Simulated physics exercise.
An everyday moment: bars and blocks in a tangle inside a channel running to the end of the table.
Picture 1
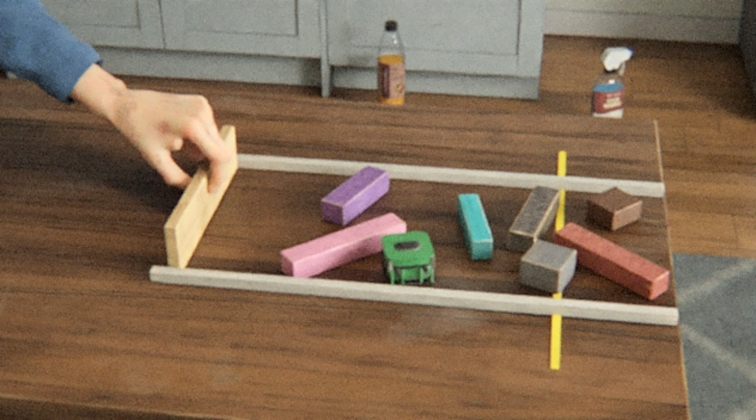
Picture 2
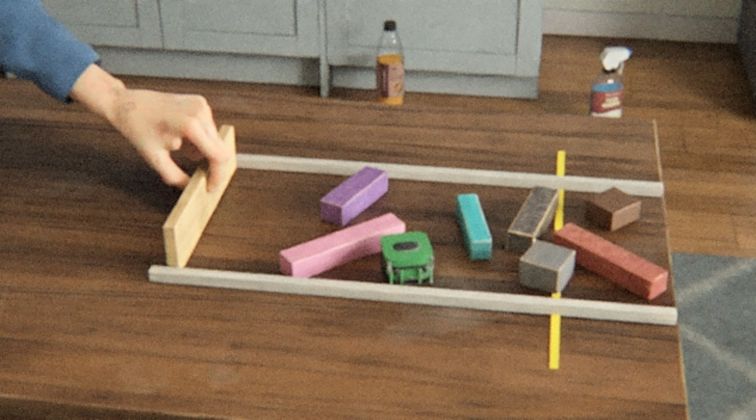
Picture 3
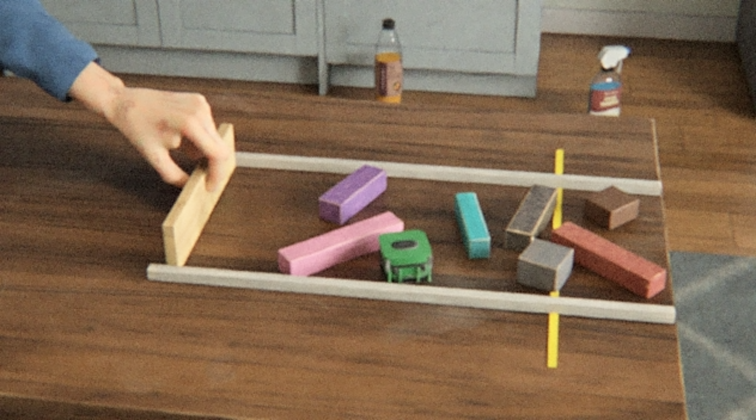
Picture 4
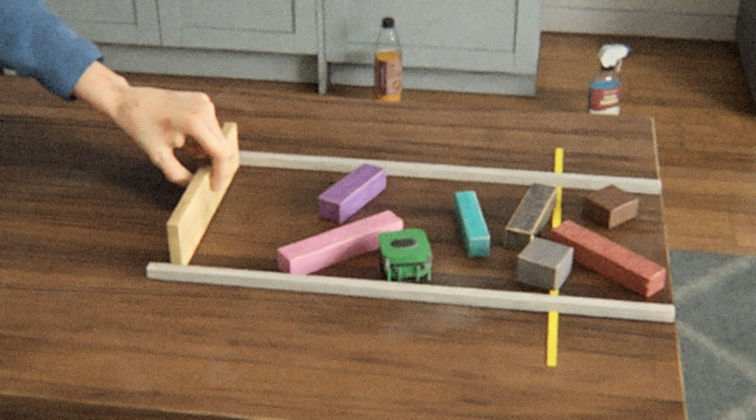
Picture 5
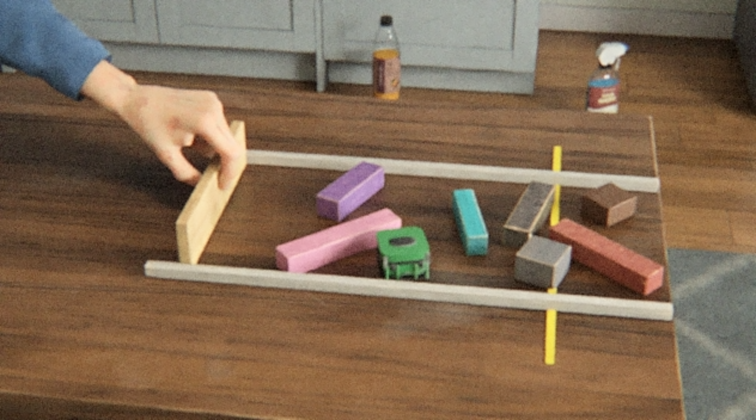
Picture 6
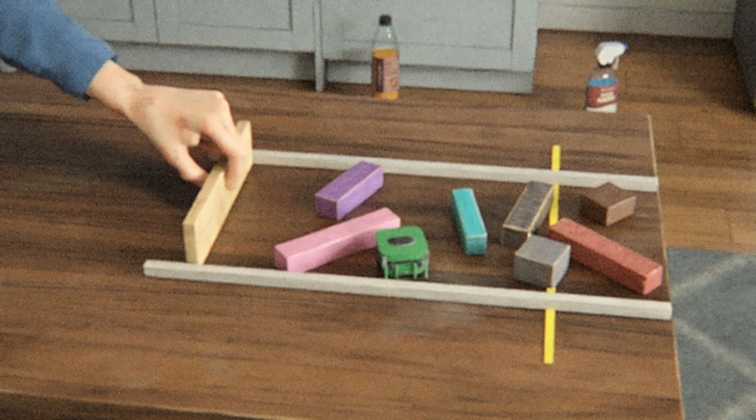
A hand holding an upright wooden board stays nearly still at the left end of a channel on a table, then slides it slightly right, while the coloured bars, blocks and green toy ahead of it stay in place.
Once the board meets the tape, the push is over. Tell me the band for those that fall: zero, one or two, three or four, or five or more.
The count that comes down will most likely be a single one or two.
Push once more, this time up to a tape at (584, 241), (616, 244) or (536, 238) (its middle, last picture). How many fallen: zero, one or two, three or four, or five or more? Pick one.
Try 1 - 3 or 4; try 2 - more than four; try 3 - one or two.
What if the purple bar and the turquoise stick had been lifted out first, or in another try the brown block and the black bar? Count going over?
The counts: 0 and 1.
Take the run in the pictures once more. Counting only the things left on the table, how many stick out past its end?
I get 1.
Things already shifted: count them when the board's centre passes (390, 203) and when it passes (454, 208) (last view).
First 3, then 7.
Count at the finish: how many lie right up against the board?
That comes to 2.
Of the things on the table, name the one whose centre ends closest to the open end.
The grey block finishes closest.
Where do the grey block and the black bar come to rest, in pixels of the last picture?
(660, 268) and (644, 221), approximately.
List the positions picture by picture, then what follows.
In the first frame, brown block (614, 208); red bar (609, 260); grey block (548, 267); board (204, 195); tape (559, 245).
In the second frame, red bar (608, 261); black bar (534, 219).
In the third frame, grey block (545, 265); purple bar (353, 193).
In the fourth frame, brown block (611, 206); pink bar (341, 244).
In the fifth frame, red bar (604, 256); turquoise stick (469, 221).
In the sixth frame, brown block (608, 204); red bar (603, 255); grey block (542, 261); board (220, 191); tape (553, 239).
Soon after, none off yet; brown block at rest near (608, 204); red bar at rest near (603, 255); grey block at rest near (542, 261).
After that, none off yet; brown block at rest near (608, 204); red bar at rest near (606, 256); grey block moving near (553, 262).
In the end, the number that fall off is one or two; gone, red bar and brown block.
